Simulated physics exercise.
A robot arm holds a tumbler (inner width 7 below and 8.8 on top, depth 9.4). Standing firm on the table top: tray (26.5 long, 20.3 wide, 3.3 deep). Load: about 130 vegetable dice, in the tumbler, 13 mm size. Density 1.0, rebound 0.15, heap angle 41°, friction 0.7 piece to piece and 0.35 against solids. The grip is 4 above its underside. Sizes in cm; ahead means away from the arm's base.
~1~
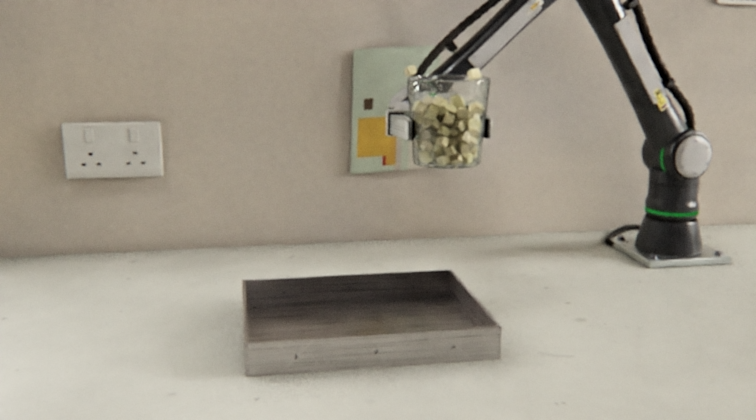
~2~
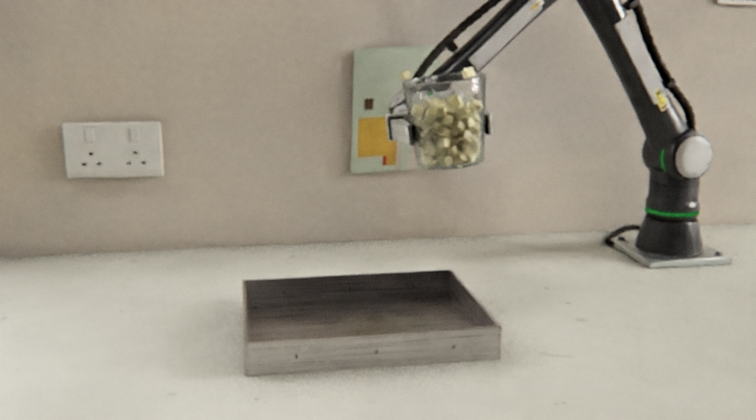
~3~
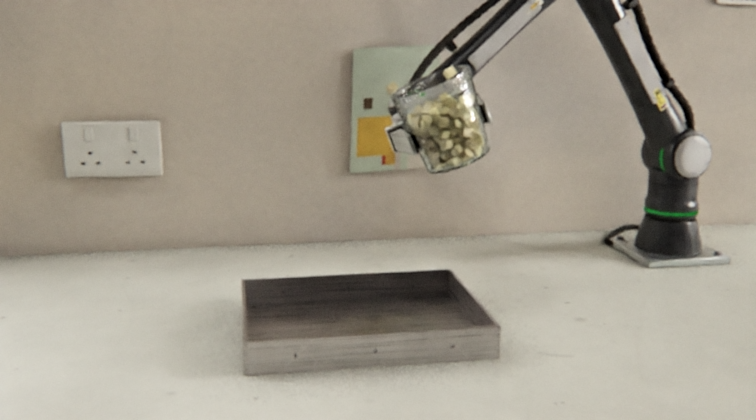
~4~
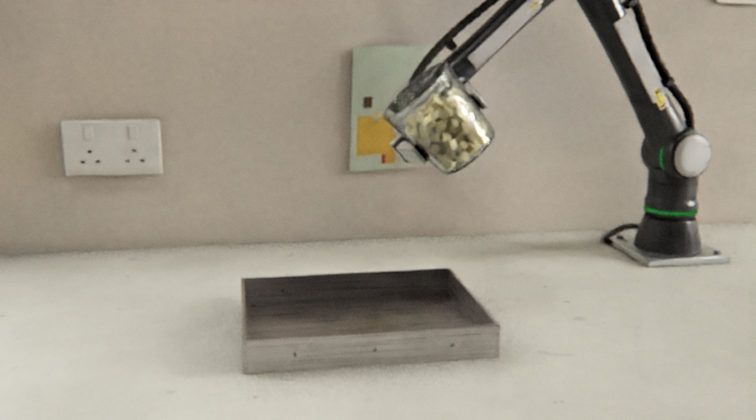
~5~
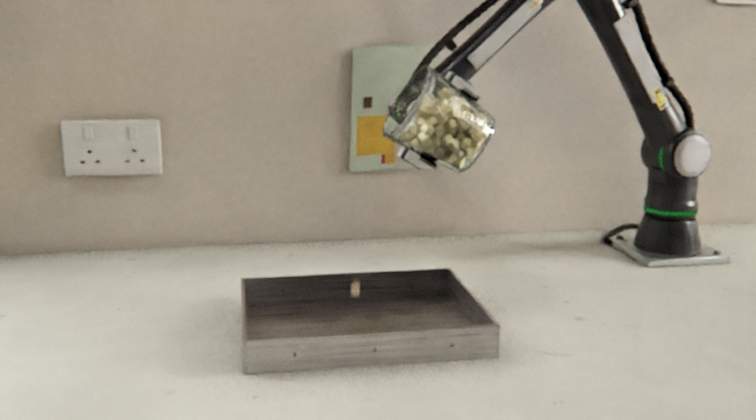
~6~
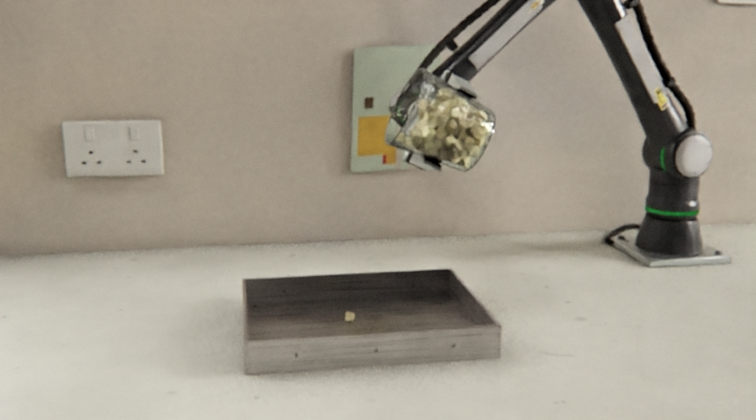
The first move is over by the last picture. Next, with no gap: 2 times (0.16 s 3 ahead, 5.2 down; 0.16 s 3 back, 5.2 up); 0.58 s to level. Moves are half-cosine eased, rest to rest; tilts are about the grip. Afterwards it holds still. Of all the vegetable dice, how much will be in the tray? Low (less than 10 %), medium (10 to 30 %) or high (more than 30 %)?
Share in the tray: Low (less than 10 %).
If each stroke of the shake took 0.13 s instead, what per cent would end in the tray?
It would be near 0 per cent.
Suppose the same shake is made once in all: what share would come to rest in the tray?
In that case some 0 per cent.
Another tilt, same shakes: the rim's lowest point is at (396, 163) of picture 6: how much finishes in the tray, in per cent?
About 20 per cent.
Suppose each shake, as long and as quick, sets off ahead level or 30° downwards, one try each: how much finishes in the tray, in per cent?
About 25 and 5 per cent.
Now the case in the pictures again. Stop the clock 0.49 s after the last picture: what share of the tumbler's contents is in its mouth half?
Some 40 per cent.
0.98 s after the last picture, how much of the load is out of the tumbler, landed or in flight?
About 0 per cent by then.
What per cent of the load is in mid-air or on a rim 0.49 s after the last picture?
Roughly 0 per cent.
Then, 0.49 s later, tilted 64° forward, highest piece 21 above the table; 129 in the tumbler, 1 in the tray.
Then, 0.98 s later, tilted 24° forward, highest piece 27 above the table; 129 in the tumbler, 1 in the tray.
Then, 1.42 s later, level, highest piece 28 above the table; 129 in the tumbler, 1 in the tray.
Then, 2.47 s later, level, highest piece 28 above the table; 129 in the tumbler, 1 in the tray.
At rest, 129 in the tumbler, 1 in the tray. That is 1 % in the tray.
